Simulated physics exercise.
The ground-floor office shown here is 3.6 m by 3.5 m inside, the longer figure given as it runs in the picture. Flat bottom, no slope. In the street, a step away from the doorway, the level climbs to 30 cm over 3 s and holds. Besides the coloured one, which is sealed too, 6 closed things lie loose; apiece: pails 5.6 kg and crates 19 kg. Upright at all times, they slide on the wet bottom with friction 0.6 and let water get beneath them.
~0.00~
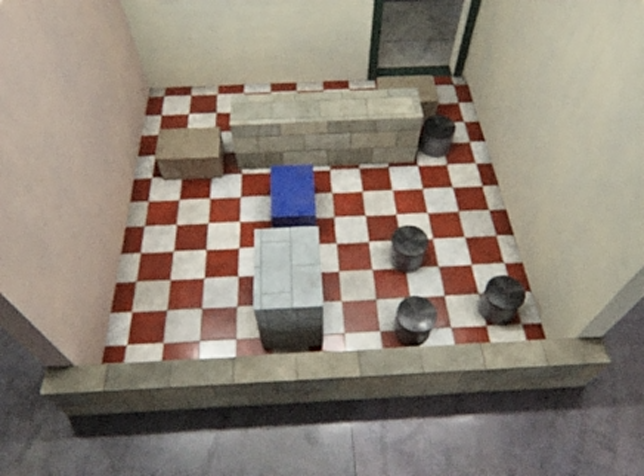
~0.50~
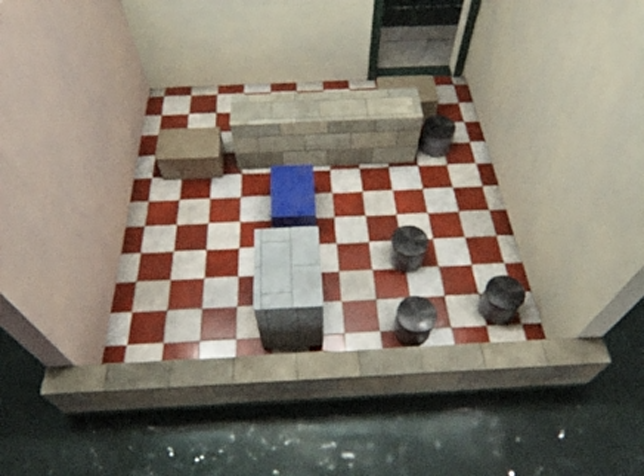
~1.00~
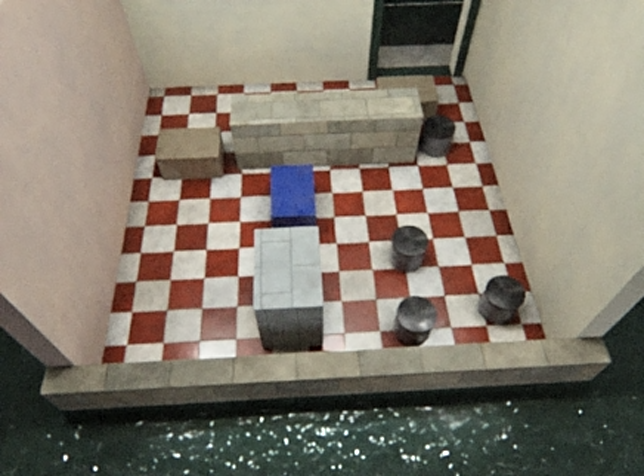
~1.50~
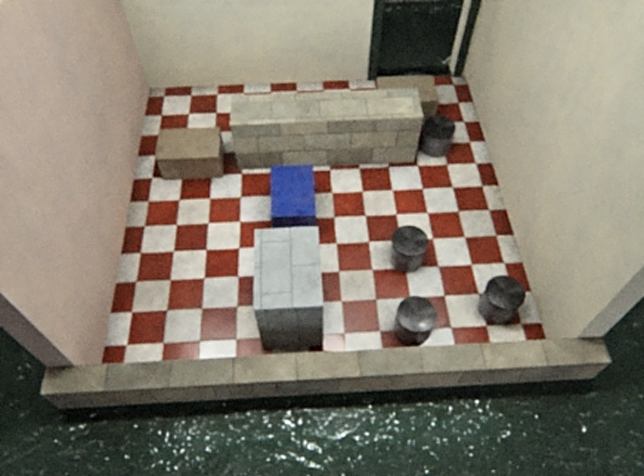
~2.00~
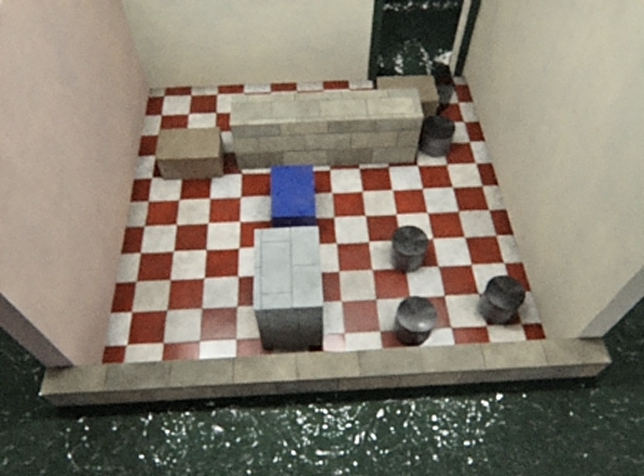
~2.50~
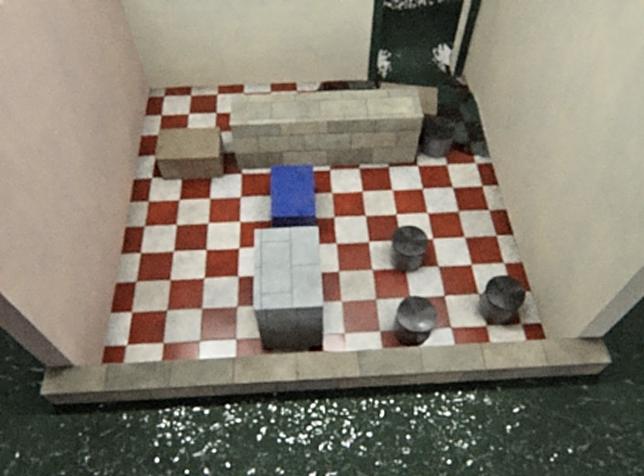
Checkered-floor room with a still blue crate, dark water spreading outside, then entering through the back doorway and creeping across the corner.
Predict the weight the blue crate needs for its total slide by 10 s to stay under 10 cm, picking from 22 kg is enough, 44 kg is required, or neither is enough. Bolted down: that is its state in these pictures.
Prediction: 44 kg is required.
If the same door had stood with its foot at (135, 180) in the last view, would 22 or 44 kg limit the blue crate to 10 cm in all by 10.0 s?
In that case both options fail.
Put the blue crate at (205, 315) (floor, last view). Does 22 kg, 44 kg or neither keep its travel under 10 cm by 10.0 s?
It turns out that the heavier alone succeeds.
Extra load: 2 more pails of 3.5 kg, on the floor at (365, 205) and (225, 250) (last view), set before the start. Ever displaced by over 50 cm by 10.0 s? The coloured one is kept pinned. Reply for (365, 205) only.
As it turns out, it moves farther than that.
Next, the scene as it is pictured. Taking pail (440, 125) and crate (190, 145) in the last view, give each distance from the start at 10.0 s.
One is off by 150 cm, the other by 100 cm, in the order asked.
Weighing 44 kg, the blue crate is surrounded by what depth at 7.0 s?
Around 4 cm.
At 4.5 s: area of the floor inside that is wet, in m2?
Roughly 7.0 m2.
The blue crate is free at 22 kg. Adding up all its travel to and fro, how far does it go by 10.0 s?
Some 20 centimetres of travel in total.
After 3.5 s the blue crate would be 0 cm from its start with 22 kg and 0 cm from its start with 44 kg; 0 cm of water round it then.
After 4.5 s the blue crate would be 0 cm from its start with 22 kg and 0 cm from its start with 44 kg; 0 cm of water round it then.
After 7.0 s the blue crate would be 1 cm from its start with 22 kg and 0 cm from its start with 44 kg; 4 cm of water round it then.
After 10.0 s the blue crate would be 18 cm from its start with 22 kg and 0 cm from its start with 44 kg; 12 cm of water round it then.
